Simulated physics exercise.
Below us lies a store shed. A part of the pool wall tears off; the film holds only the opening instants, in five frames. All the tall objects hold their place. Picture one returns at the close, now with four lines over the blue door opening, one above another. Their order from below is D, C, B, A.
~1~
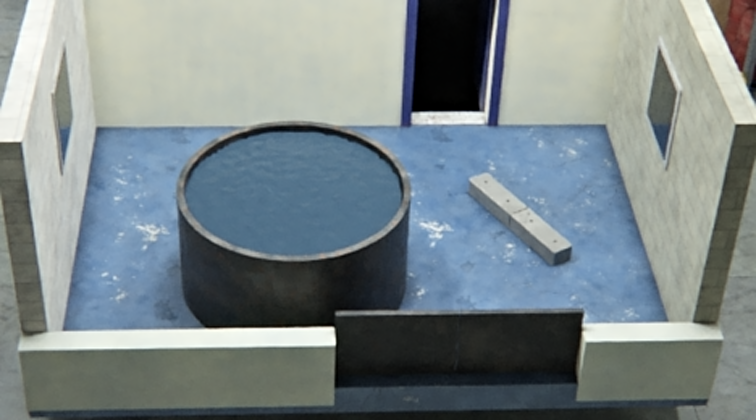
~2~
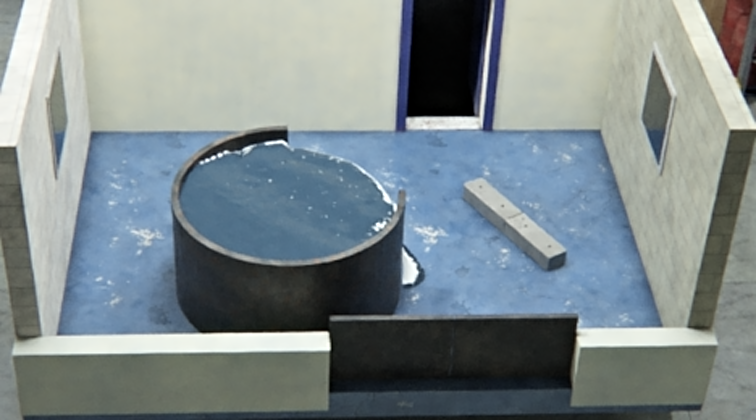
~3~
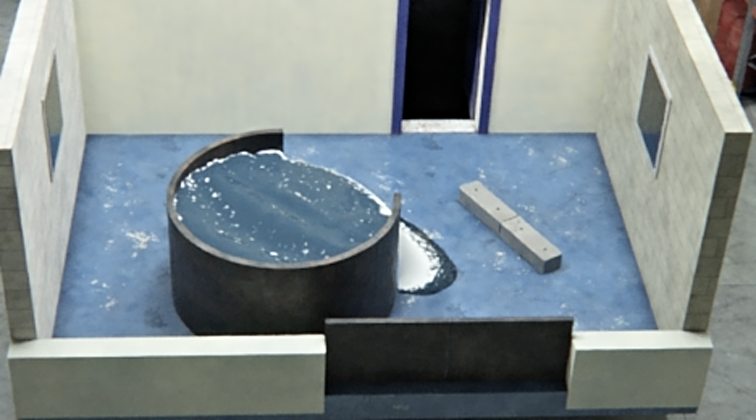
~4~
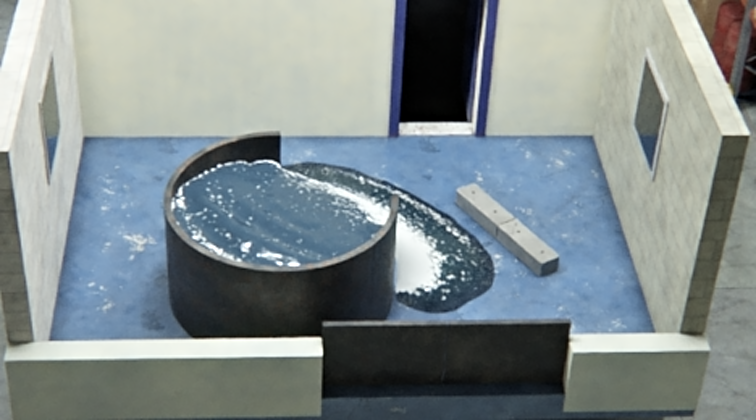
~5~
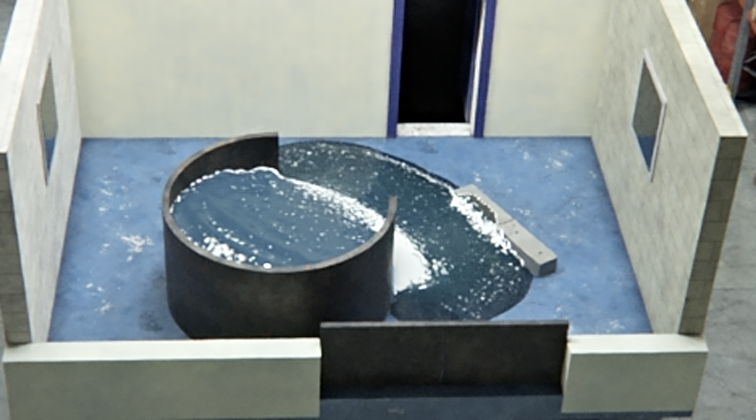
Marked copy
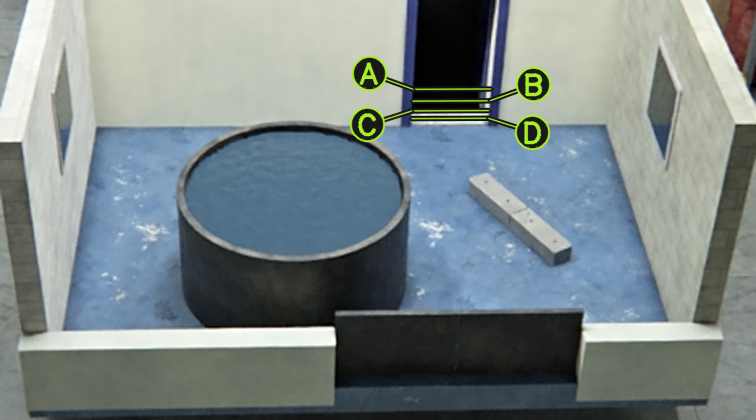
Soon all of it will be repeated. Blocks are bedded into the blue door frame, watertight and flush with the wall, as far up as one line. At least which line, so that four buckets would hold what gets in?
Mark A.
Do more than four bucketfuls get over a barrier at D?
Yes.
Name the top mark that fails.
B.
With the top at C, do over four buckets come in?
Yes.
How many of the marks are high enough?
One of the four.
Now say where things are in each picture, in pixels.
Water in the pool at rest, its middle at (294, 193); foot of the blue doorway at (449, 125); shut gate at (459, 322).
Water covers 2 % of the ground and shows as far out as (406, 281).
Water covers 7 % of the ground and shows as far out as (447, 277).
Water covers 15 % of the ground and shows as far out as (479, 250).
Water covers 26 % of the ground and shows as far out as (527, 269).
On the marked copy, A at (452, 89); B at (451, 100); C at (450, 110); D at (449, 118); from the bottom up D, C, B, A.
With A, a splash gets over, under a bucket.
With B, about 9 bucketfuls get in.
With C, dozens of bucketfuls pour in.
With D, dozens of bucketfuls pour in.
